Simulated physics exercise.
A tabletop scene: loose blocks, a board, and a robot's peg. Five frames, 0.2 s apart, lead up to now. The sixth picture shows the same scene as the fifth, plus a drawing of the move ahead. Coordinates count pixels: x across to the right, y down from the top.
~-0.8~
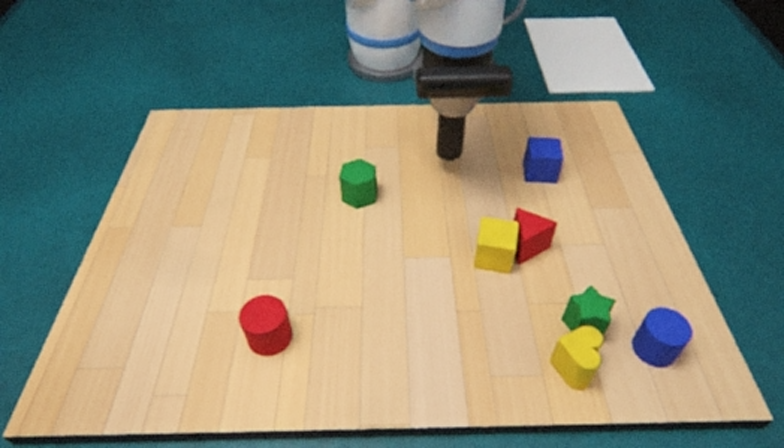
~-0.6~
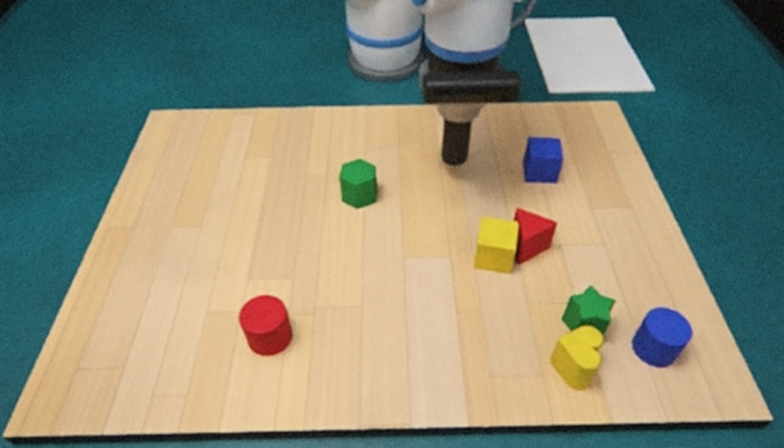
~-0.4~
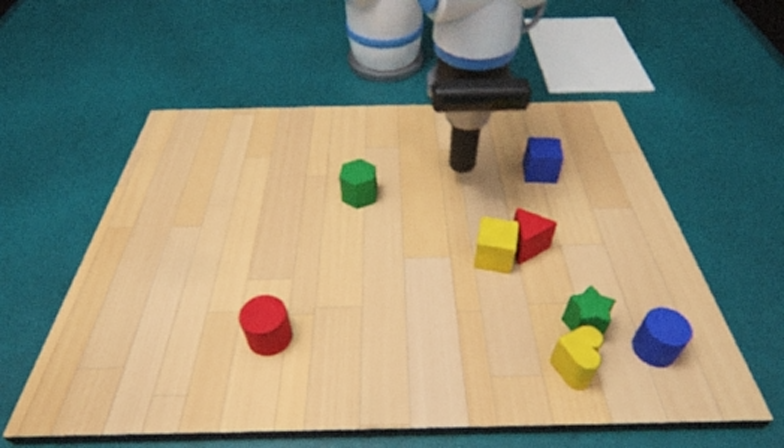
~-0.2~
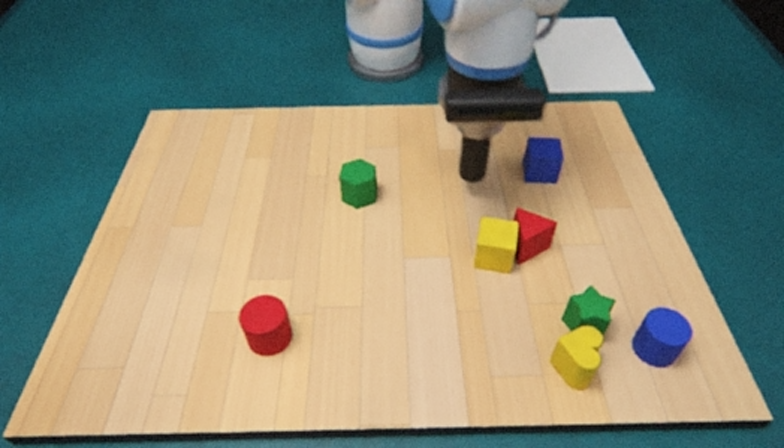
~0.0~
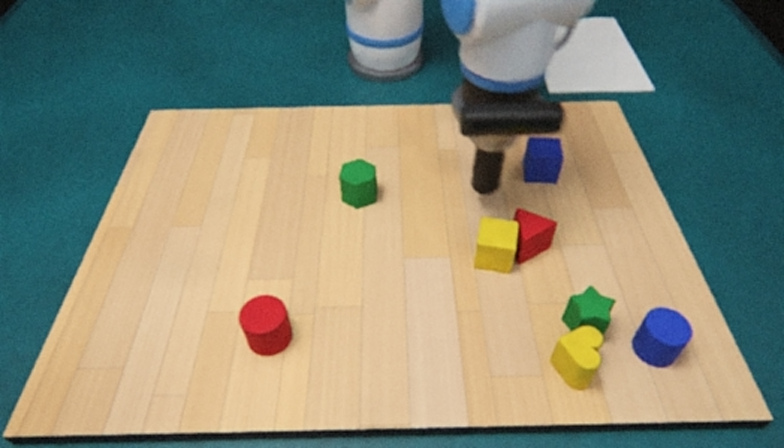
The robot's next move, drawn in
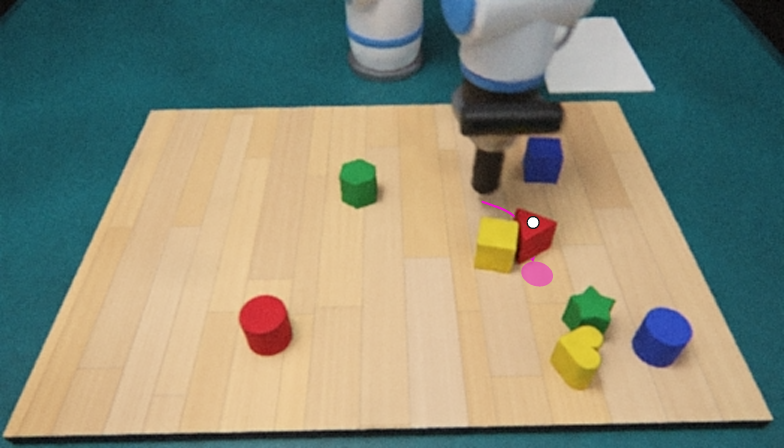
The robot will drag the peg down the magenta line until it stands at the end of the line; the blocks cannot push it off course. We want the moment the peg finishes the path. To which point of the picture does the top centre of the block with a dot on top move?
Its top centre lands on (549, 274).
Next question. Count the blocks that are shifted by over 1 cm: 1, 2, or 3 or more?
It will shift just one block.
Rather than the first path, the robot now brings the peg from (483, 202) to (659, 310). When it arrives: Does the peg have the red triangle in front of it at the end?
No - that is not the case.
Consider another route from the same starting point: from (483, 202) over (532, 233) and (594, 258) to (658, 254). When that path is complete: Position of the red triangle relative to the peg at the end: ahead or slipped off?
It slips away.
The line goes from (483, 202) by way of (514, 217) and (528, 243) to (537, 274); the dot is on the red triangle.
On the path given first. One third of the way, peg at (518, 202); nothing pushed yet.
Two thirds of the way, peg at (532, 229); red triangle at (539, 242), turned 15° anticlockwise.
At the end, peg at (541, 259); yellow square block unmoved; red triangle at (549, 274), turned 20° anticlockwise.
